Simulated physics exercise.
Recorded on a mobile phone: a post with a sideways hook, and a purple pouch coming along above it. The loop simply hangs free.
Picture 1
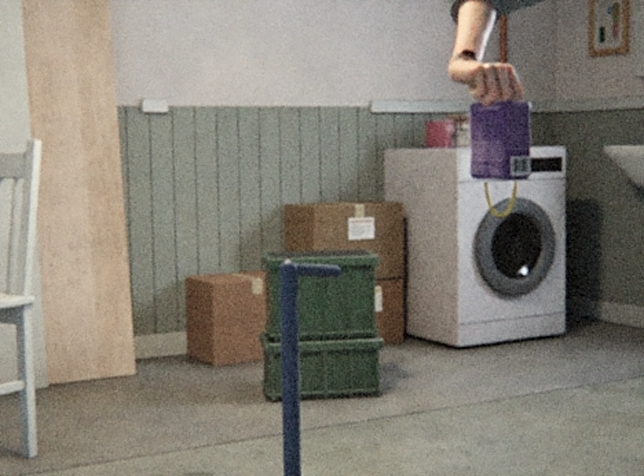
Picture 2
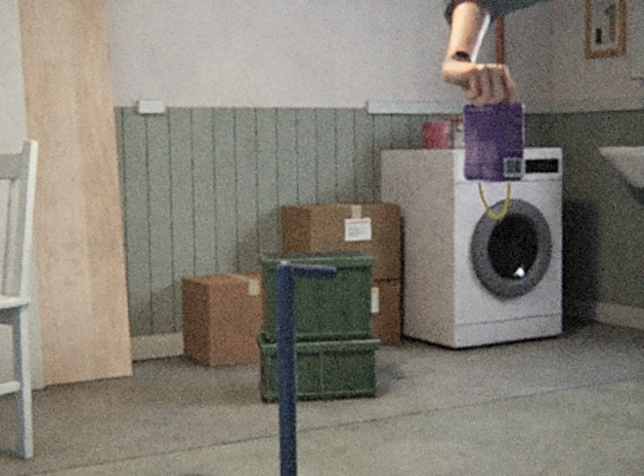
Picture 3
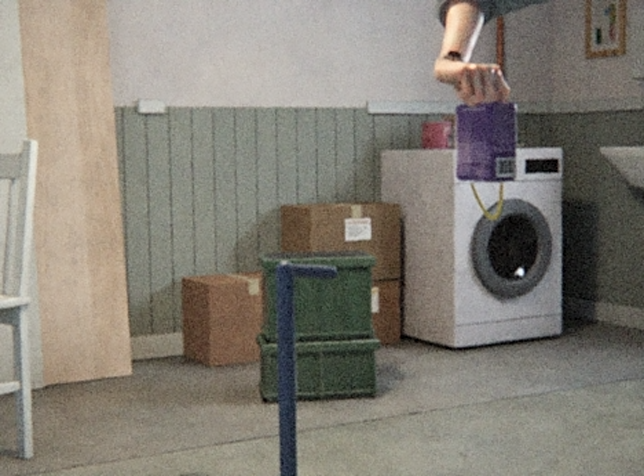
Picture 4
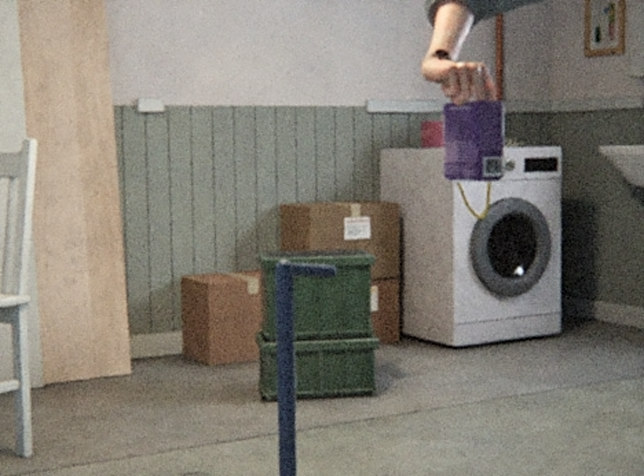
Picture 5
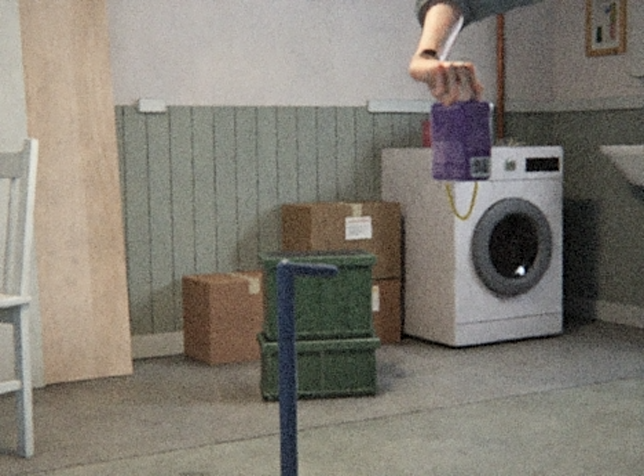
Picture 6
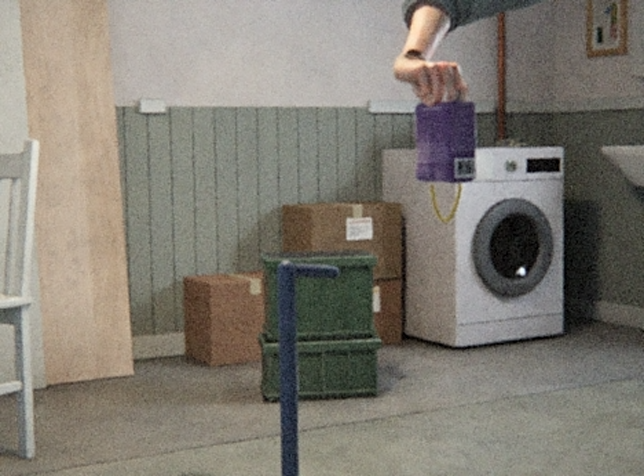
A purple pouch with a yellow loop hanging below moves left, carried by a hand.
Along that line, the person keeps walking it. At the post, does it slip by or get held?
It slips by.
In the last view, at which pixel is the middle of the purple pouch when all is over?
Once everything settles, look close to pixel (95, 148).
Then, 0.46 s on from there, pouch nearing the post near (380, 143).
Then, 1.18 s on from there, pouch over the post near (267, 145).
Then, 1.92 s on from there, pouch past the post near (136, 147).
In the end, pouch past the post near (95, 148). The purple pouch goes by freely.
